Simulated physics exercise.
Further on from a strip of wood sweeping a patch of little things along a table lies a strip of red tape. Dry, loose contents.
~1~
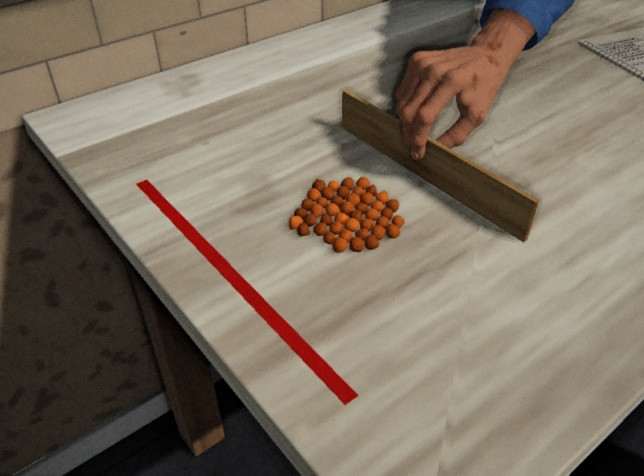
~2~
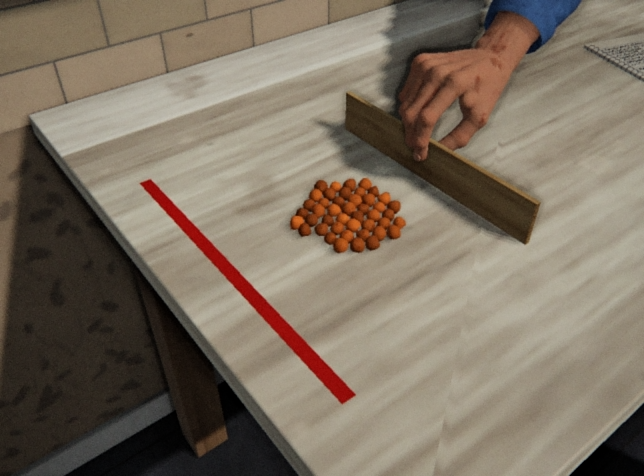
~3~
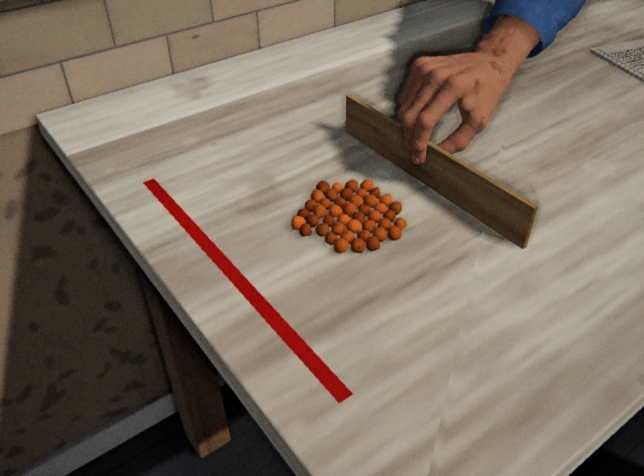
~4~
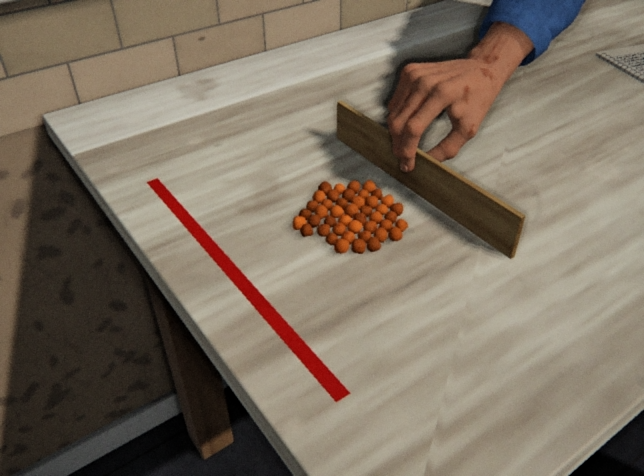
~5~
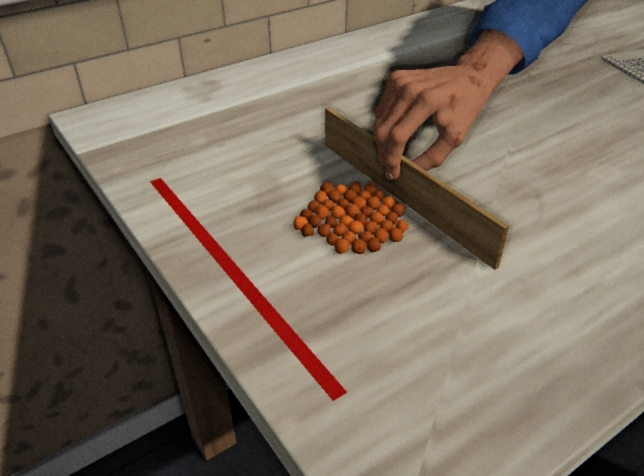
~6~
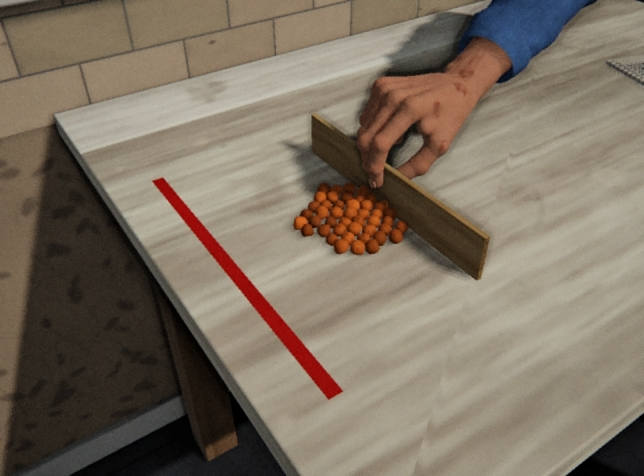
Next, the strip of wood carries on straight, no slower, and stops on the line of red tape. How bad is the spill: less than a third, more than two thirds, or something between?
What remains is beyond two thirds.
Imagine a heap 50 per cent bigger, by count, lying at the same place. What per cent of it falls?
I'd put it at around 30 per cent.
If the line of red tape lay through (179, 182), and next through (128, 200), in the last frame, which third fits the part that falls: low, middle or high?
For the first place it's below one third, and for the second it's more than two thirds.
Soon after the last picture, strip of wood still moving, near (307, 198); heap all on the table, its front near (245, 257).
A little later, strip of wood stopped at the red tape; heap a small part over the edge.
Later still, strip of wood stopped at the red tape; heap about a quarter over the edge.
At rest, strip of wood stopped at the red tape; heap about a quarter over the edge.
